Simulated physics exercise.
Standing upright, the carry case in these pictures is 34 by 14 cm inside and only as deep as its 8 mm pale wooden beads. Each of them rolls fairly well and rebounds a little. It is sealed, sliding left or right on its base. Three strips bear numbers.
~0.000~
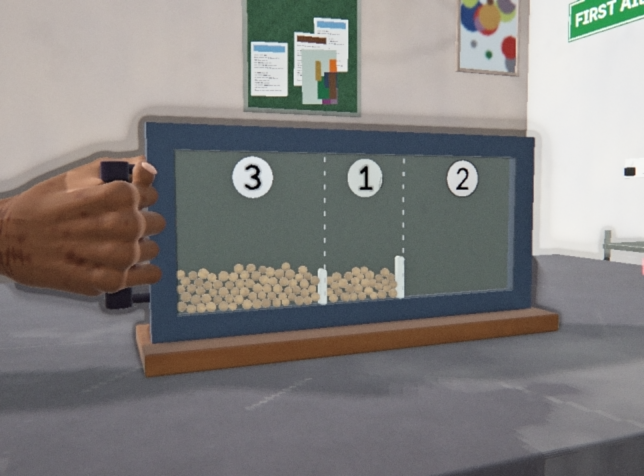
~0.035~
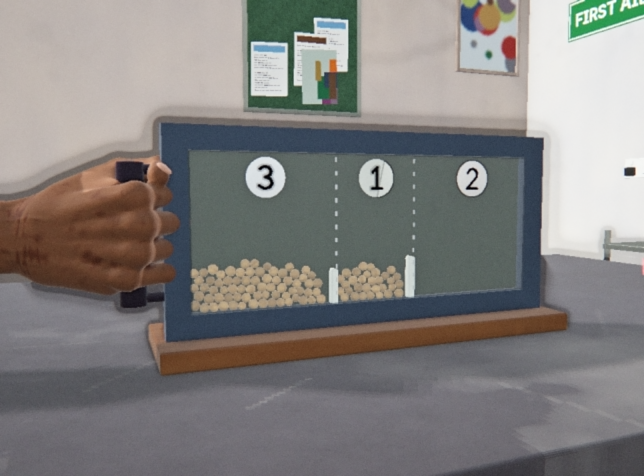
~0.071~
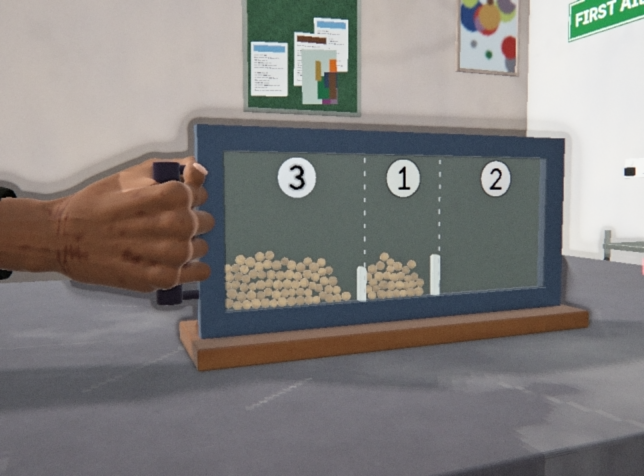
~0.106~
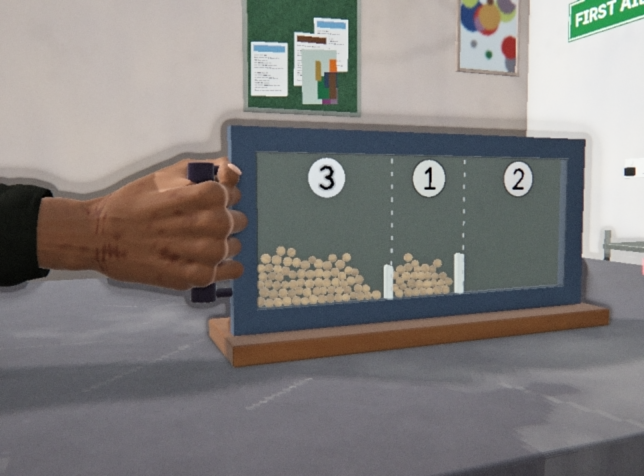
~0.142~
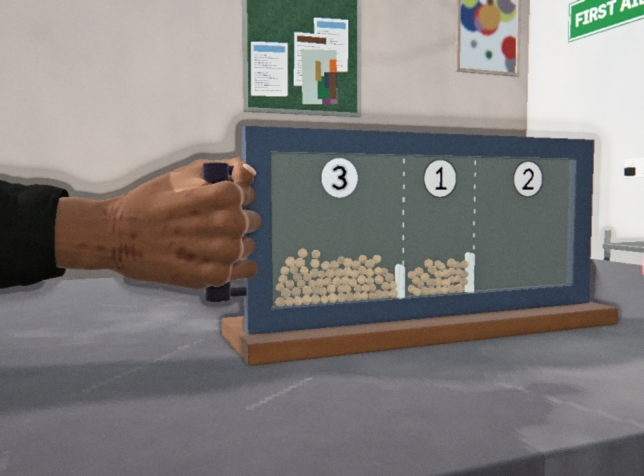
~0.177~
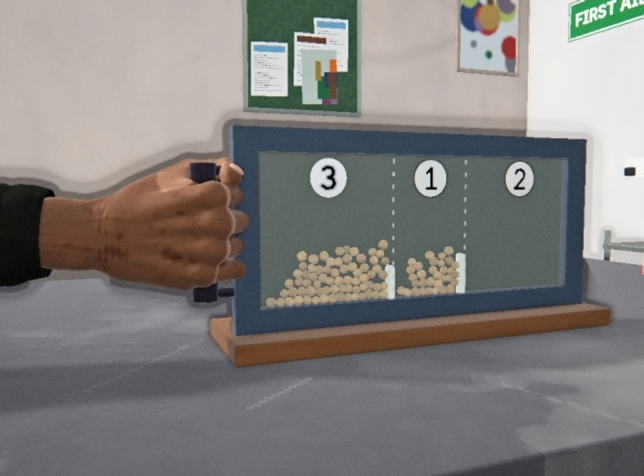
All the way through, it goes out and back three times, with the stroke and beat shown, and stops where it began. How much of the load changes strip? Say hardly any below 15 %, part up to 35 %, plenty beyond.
Fraction changing strip: Medium.
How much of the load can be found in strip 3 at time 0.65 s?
That part holds about 60 percent of it.
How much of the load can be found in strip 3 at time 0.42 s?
Around 60 percent of the load.
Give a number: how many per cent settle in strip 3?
Some 55 percent.
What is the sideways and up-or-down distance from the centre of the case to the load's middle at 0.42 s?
Left: About 7 cm; below: About 5 cm.
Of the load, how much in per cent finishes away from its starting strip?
20 per cent.
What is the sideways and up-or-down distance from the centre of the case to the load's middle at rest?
About 5 cm left and 5 cm below.
By 0.42 s, it is 8 cm to the right; the beads' middle is 7 cm left of and 5 cm below the centre; no. 1, 35 %, no. 3, 60 %; 10 % have changed strip.
By 0.65 s, it is 5 cm to the right; the beads' middle is 7 cm left of and 5 cm below the centre; no. 1, 35 %, no. 2, 5 %, no. 3, 60 %; 15 % have changed strip.
By 0.86 s, it is at its start; the beads' middle is 4 cm left of and 5 cm below the centre; no. 1, 40 %, no. 2, 10 %, no. 3, 50 %; 25 % have changed strip.
At rest by 1.4 s, it is at its start; no. 1, 35 %, no. 2, 10 %, no. 3, 55 %; 20 % have changed strip.
